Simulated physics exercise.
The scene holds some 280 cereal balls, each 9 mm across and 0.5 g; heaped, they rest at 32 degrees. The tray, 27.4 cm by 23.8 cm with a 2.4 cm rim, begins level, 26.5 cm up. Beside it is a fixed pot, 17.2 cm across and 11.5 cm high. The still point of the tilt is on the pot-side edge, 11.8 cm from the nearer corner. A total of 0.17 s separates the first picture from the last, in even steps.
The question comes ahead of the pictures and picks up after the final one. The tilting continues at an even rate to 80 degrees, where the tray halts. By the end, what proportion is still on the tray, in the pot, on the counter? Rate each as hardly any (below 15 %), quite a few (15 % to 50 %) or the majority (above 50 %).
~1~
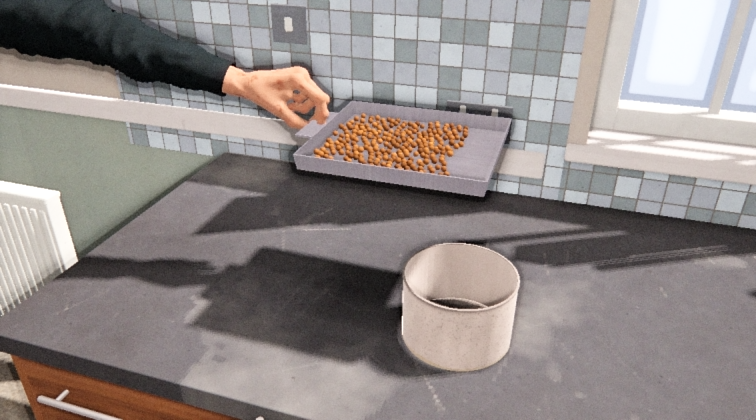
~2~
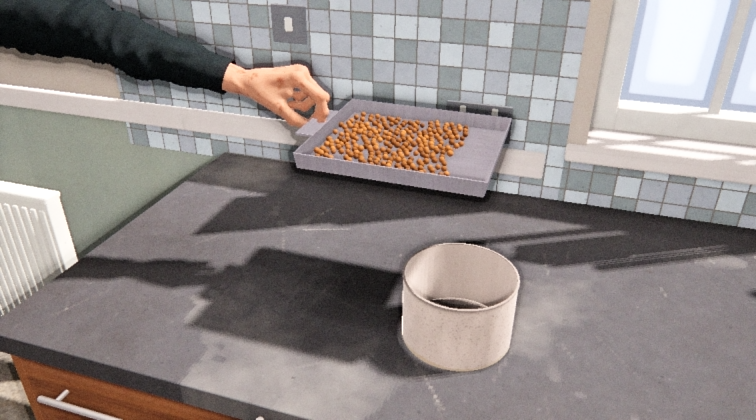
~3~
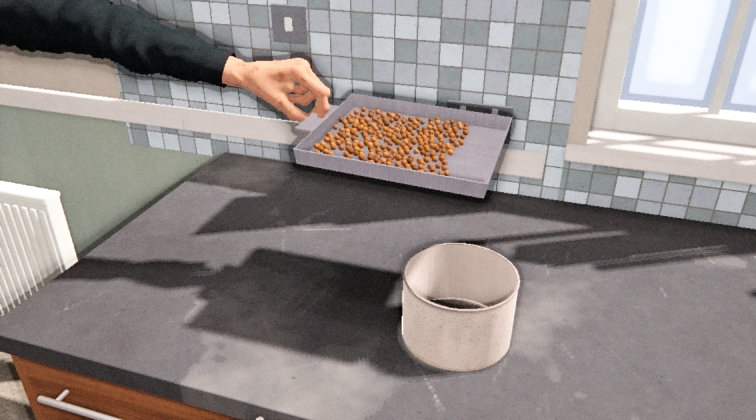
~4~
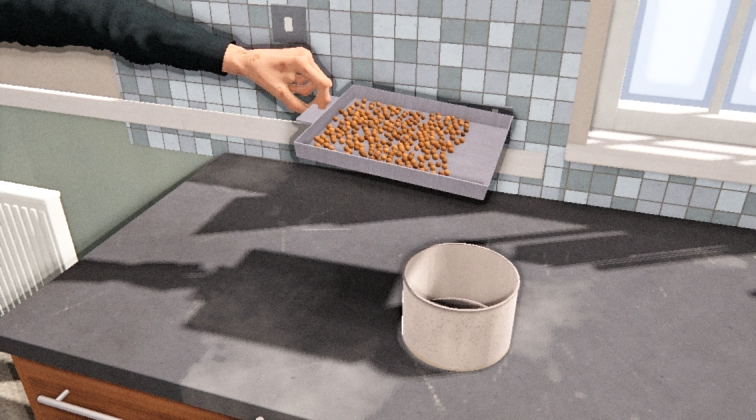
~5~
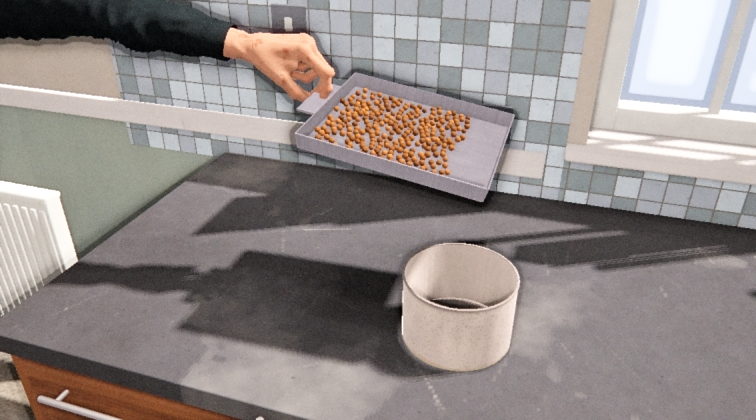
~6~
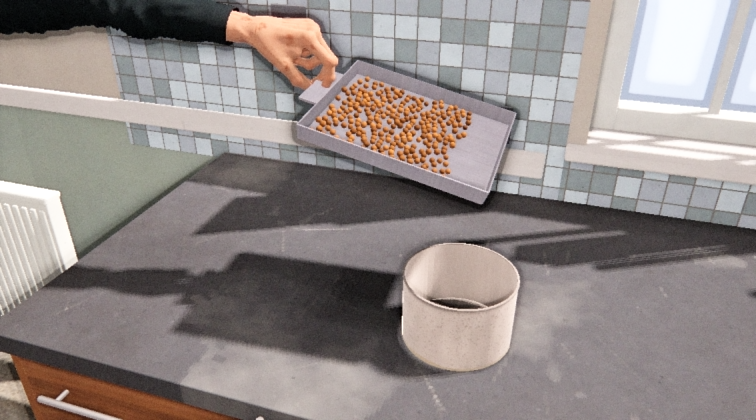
I would put it this way: Tray: Quite a few, pot: Quite a few, counter: Quite a few.
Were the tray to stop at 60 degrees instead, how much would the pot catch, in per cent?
10 percent.
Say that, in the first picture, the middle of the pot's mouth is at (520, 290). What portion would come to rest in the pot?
Some 70 per cent.
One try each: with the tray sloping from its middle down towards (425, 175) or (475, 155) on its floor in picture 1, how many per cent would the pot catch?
I'd put it at about 55 per cent for the first tilt and about 0 per cent for the second.
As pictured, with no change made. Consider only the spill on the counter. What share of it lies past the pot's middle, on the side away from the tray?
100 per cent.
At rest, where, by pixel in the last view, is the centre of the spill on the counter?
Around (578, 379).
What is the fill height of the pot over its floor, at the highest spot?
2.0 cm.
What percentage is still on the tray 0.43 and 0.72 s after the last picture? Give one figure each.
Sequence: 100; 40.
Then, 0.26 s after the last picture, tilt 48 degrees; the tray holds 100 %, the pot 0 %.
Then, 0.43 s after the last picture, tilt 70 degrees; the tray holds 100 %, the pot 0 %.
Then, 0.72 s after the last picture, tilt 80 degrees; the tray holds 40 %, the pot 25 %.
In the end, tray 30 %, pot 45 %, counter 30 %.
